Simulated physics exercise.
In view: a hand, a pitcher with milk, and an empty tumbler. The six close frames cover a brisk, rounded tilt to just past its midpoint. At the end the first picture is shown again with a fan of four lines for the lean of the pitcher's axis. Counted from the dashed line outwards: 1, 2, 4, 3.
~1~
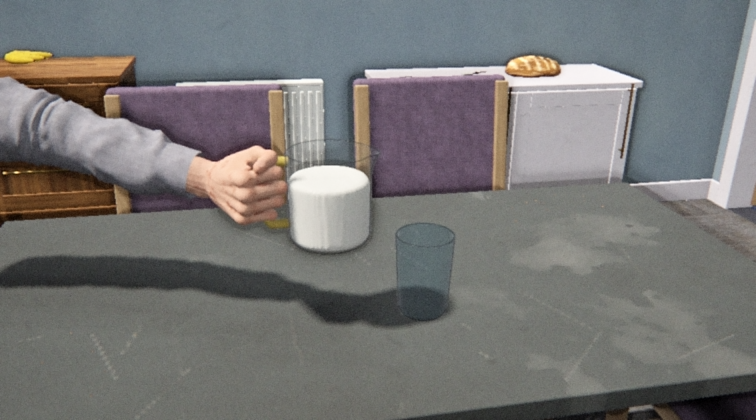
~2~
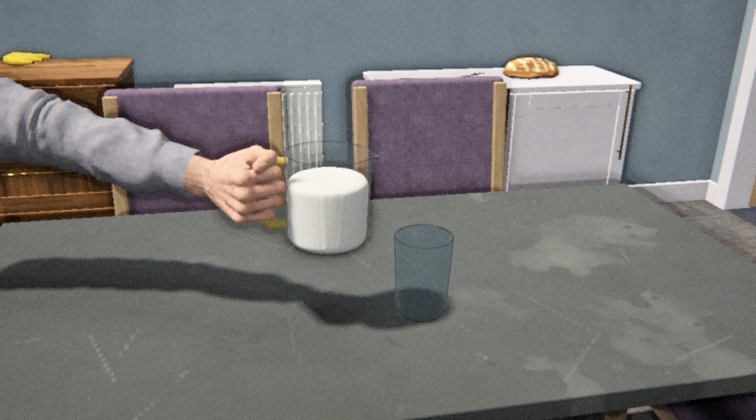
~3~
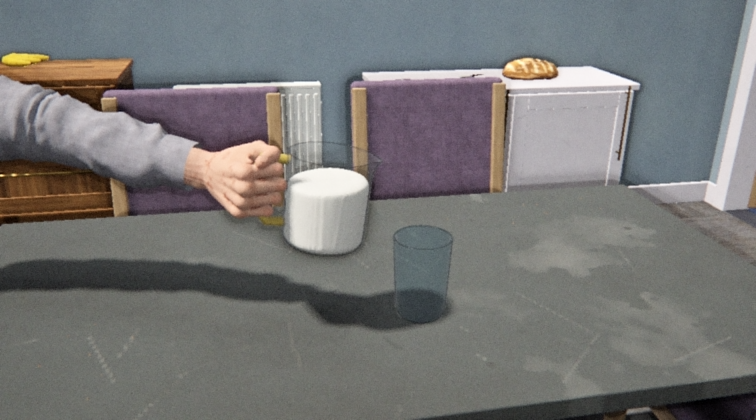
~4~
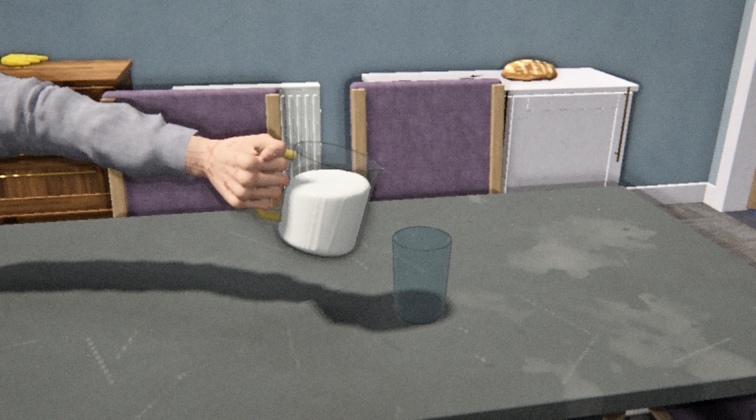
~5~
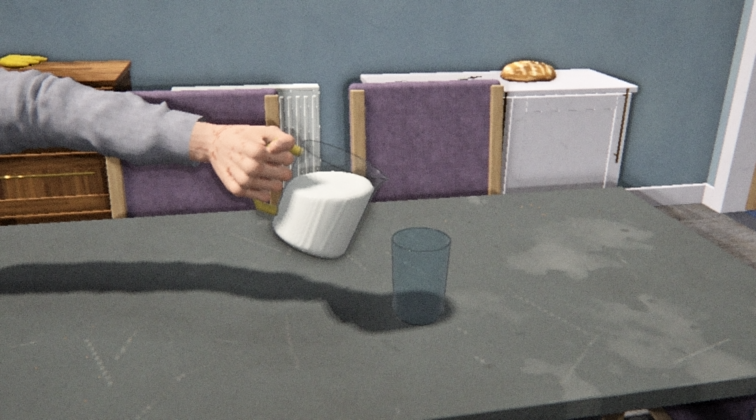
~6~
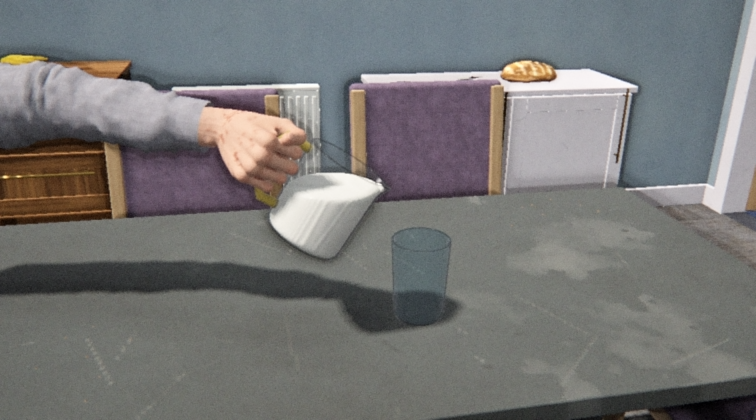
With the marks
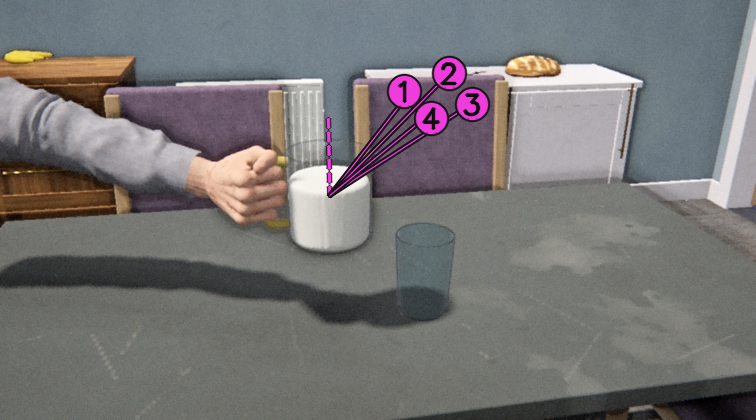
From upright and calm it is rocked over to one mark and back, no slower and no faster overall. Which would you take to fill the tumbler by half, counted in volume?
The best line is 3.
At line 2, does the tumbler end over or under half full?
Under half.
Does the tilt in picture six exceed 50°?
No.
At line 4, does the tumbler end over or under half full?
Under.
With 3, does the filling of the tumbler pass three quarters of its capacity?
No, less.
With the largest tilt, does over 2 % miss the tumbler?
No, it does not.
In magenta, 1 at (397, 108); 2 at (437, 85); 3 at (457, 112); 4 at (415, 125).
For line 1, the tumbler ends with about 6 % of what it can hold.
For line 2, the tumbler ends with about 16 % of what it can hold.
For line 3, the tumbler ends with about 47 % of what it can hold.
For line 4, the tumbler ends with about 29 % of what it can hold.
